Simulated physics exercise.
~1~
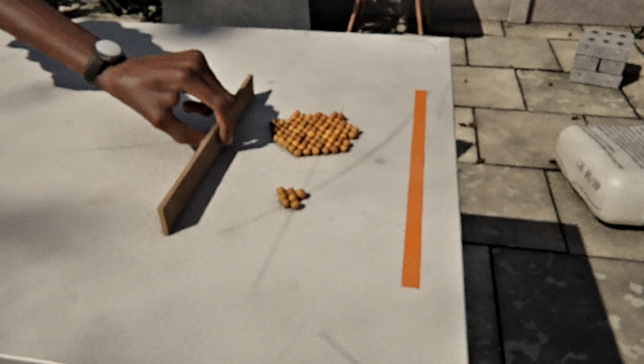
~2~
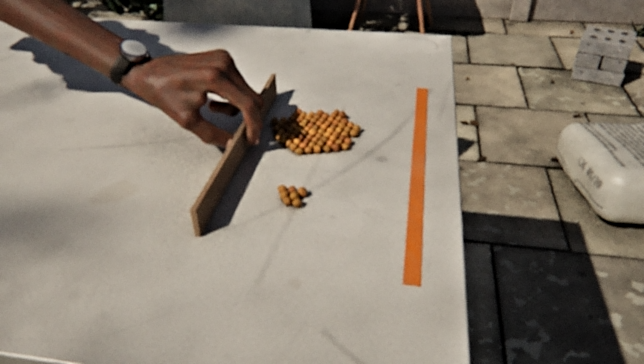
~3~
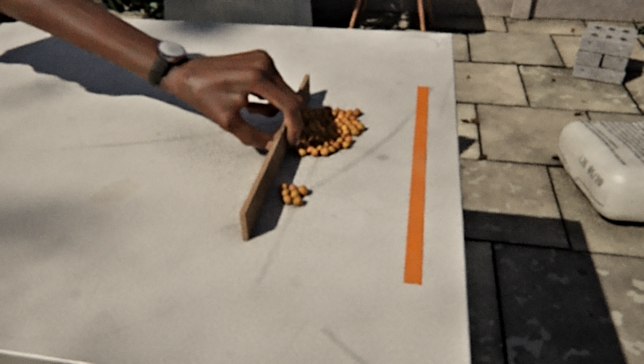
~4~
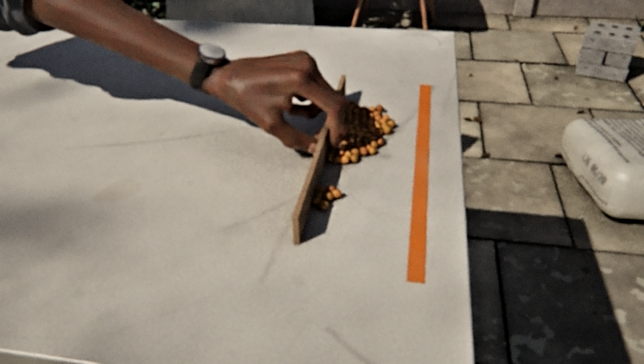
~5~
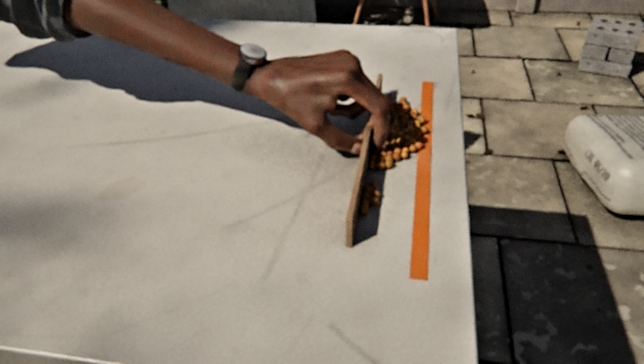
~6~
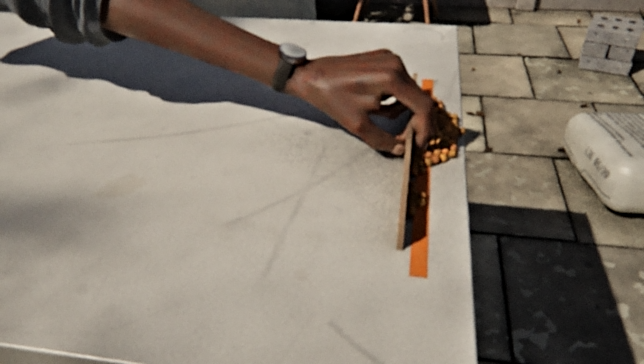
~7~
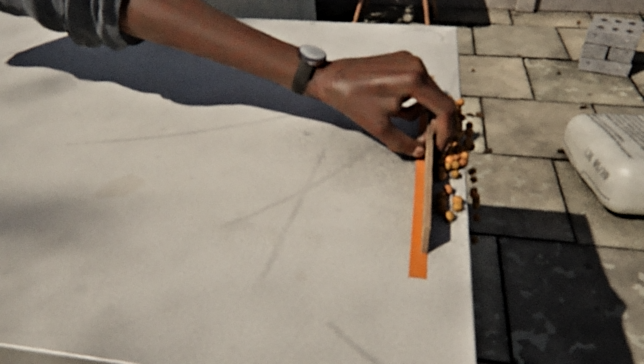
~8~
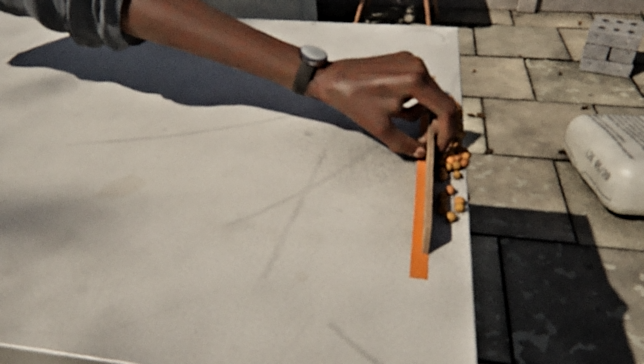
On a sunlit table, a hand pushes two piles rightward with card, partly spilling the farther.
